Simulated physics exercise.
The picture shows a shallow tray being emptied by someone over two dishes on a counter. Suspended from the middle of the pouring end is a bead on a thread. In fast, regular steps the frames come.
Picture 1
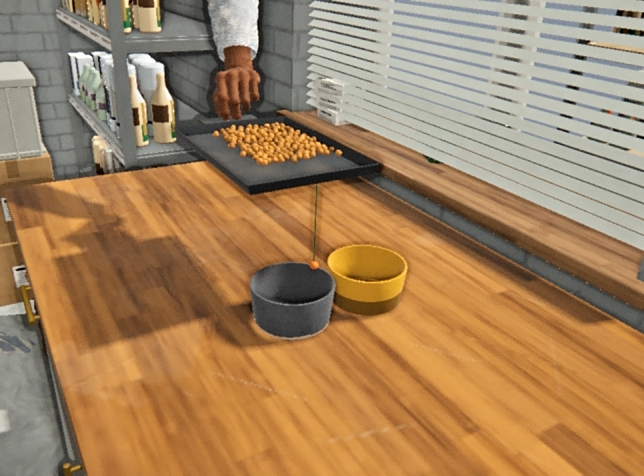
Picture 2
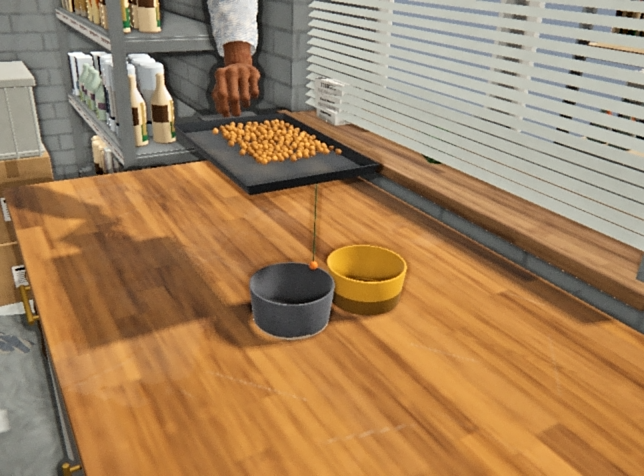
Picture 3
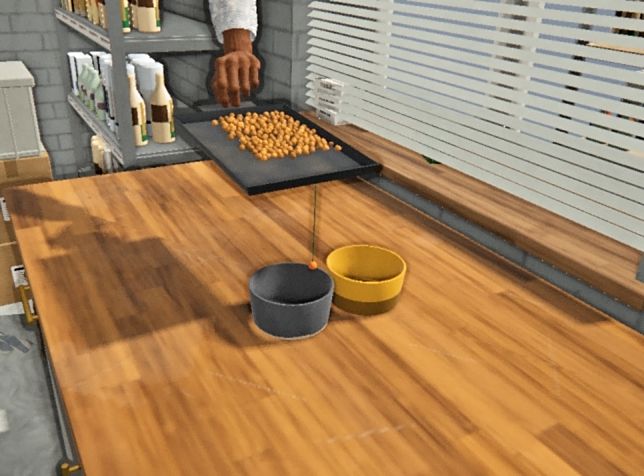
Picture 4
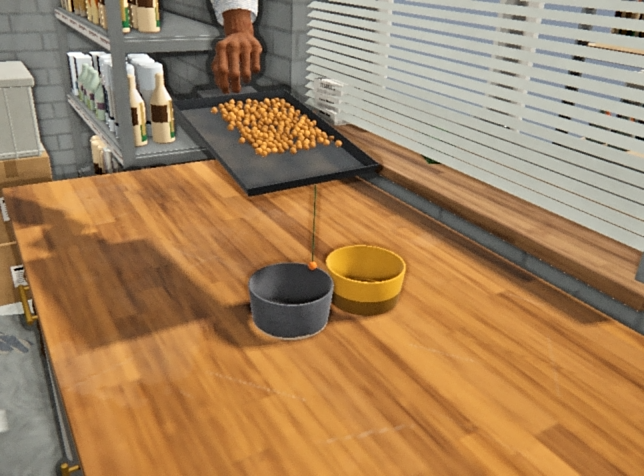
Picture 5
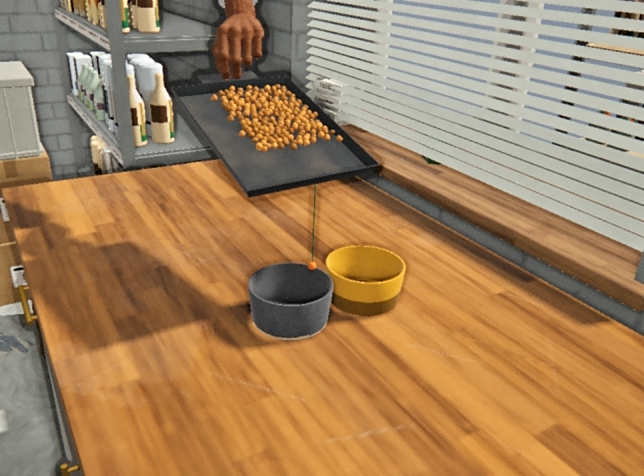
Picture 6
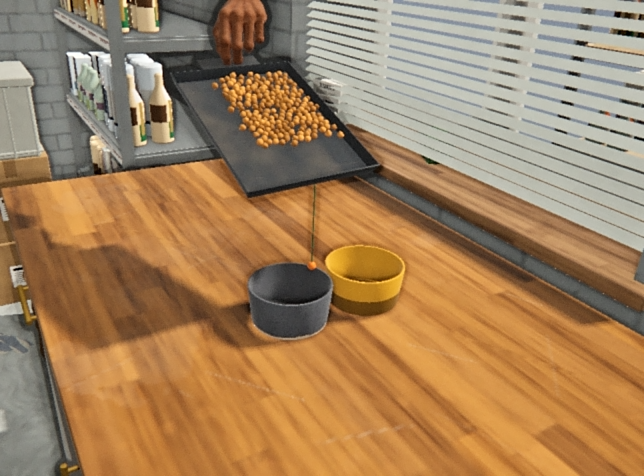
In the video, a hand behind a dark tray of roasted chickpeas gradually raises its far end, tilting it toward the viewer above a gray dish and a yellow dish on a wooden counter, while the chickpeas stay bunched together.
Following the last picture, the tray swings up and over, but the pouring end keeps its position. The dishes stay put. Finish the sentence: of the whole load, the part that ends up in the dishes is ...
... less than half.
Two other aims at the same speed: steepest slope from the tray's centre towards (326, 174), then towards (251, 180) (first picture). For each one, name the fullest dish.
The first place favours the right of the two, the second the left of the two.
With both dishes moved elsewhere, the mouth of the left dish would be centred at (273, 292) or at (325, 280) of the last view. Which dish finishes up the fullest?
Result, try one: The dish at left; try two: The dish at left.
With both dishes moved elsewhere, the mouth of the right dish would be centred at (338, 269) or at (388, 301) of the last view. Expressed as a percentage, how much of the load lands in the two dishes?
Trial 1 around 40 percent, trial 2 around 50 percent.
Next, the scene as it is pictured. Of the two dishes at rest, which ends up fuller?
In the end, the left-side dish gets more.
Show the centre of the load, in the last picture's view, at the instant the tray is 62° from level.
Roughly at (313, 184).
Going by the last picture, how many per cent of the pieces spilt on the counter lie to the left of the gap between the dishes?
Roughly 50 %.
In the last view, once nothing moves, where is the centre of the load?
The centre comes to rest close to (317, 349).
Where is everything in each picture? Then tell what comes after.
In the first picture, corners of the pouring end (250, 183) and (374, 163), level; middle of the load (272, 144), roasted chickpeas; left dish (313, 318); right dish (389, 295); bead on its thread (314, 265).
In the second picture, corners of the pouring end (250, 183) and (374, 163), level; middle of the load (271, 142).
In the third picture, corners of the pouring end (250, 184) and (374, 163), tipped barely, lowest at the left corner; middle of the load (271, 137).
In the fourth picture, corners of the pouring end (250, 186) and (374, 163), tipped a little, lowest at the left corner; middle of the load (271, 128).
In the fifth picture, corners of the pouring end (250, 187) and (374, 163), tipped clearly, lowest at the left corner; middle of the load (272, 119).
In the sixth picture, corners of the pouring end (249, 188) and (374, 163), tipped clearly, lowest at the left corner; middle of the load (273, 111); left dish (311, 318); right dish (387, 296).
Just after the last frame, tray tipped steeply; roughly two thirds on the tray; just a few in the left dish; just a few outside both; roughly a third in the air.
A moment on, tray tipped right over; about a tenth on the tray; roughly a quarter in the left dish; just a few in the right dish; roughly half outside both; roughly a quarter in the air.
Further on, tray tipped past a quarter turn; roughly a quarter in the left dish; about a tenth in the right dish; roughly two thirds outside both.
When it is over, tray tipped past a quarter turn; roughly a quarter in the left dish; about a tenth in the right dish; roughly two thirds outside both.
